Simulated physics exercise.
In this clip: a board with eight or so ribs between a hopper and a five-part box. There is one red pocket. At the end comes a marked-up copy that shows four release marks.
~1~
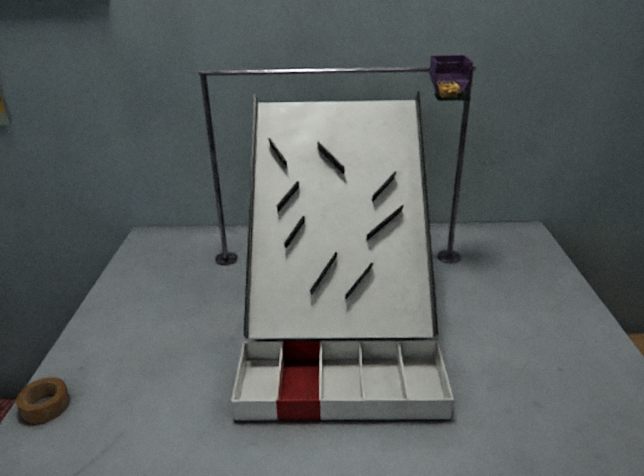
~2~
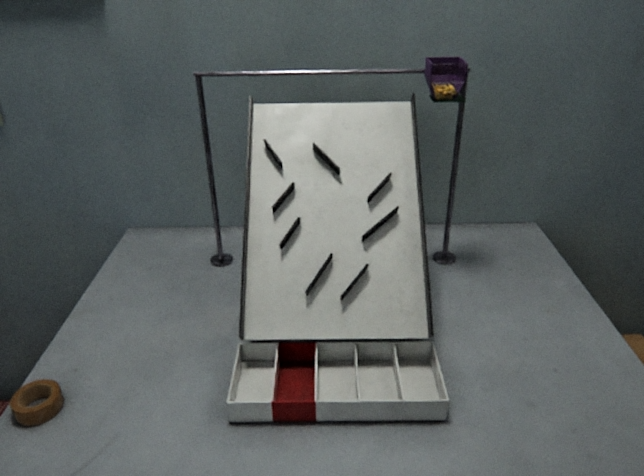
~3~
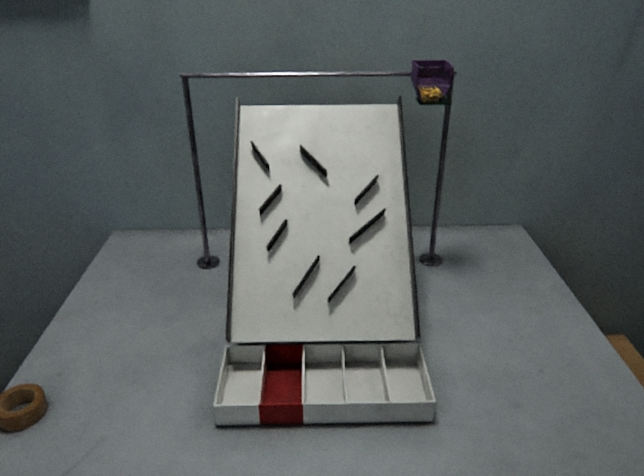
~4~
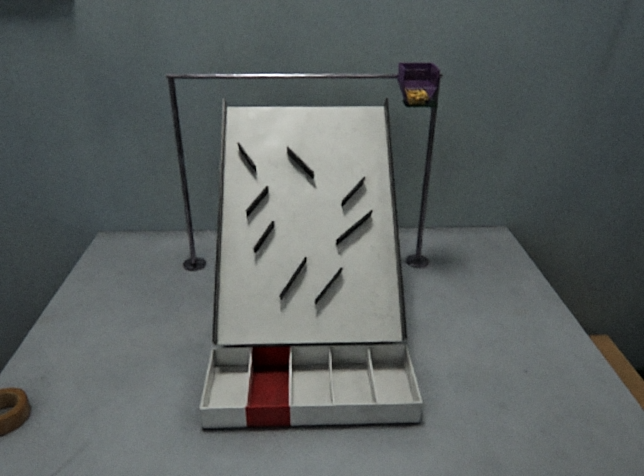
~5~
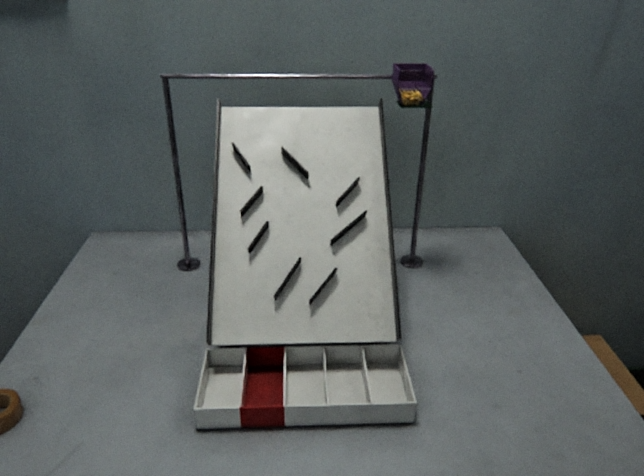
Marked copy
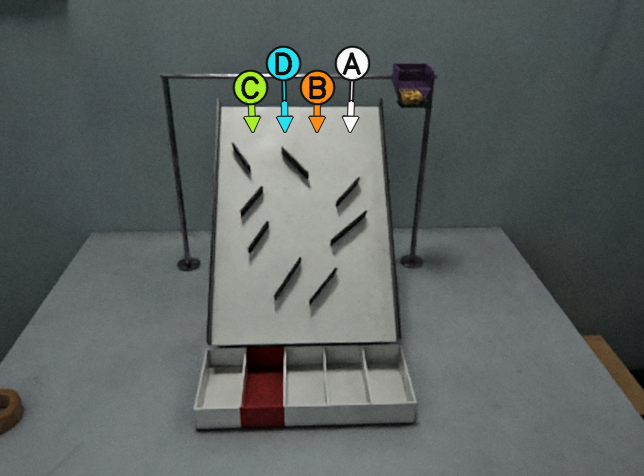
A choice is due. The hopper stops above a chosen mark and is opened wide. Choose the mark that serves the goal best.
B is best.
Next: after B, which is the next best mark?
It is D.
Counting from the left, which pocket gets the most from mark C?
The first from the left.
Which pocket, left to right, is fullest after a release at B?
It is the second one.
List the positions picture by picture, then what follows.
Hopper near (449, 88), puffed corn balls, door shut, in the first frame.
Ribs (264, 139) to (281, 162), (313, 143) to (340, 169), (272, 207) to (294, 182), in the second frame.
Ribs (355, 199) to (378, 175), (267, 247) to (286, 219), (350, 238) to (385, 209), in the third frame.
Ribs (280, 296) to (306, 257), (315, 301) to (342, 267), in the fourth frame.
Red pocket near (262, 415), number 2 of 5 from the left, in the fifth frame.
On the marked copy, mark A meets the board at (350, 126); mark B meets the board at (317, 126); mark C meets the board at (252, 126); mark D meets the board at (284, 126).
For mark A, close to a quarter in the red pocket, the bulk in other pockets, only a few held on the board.
For mark B, the bulk in the red pocket, close to a quarter in other pockets.
For mark C, close to a quarter in the red pocket, the bulk in other pockets.
For mark D, close to a third in the red pocket, close to two thirds in other pockets.
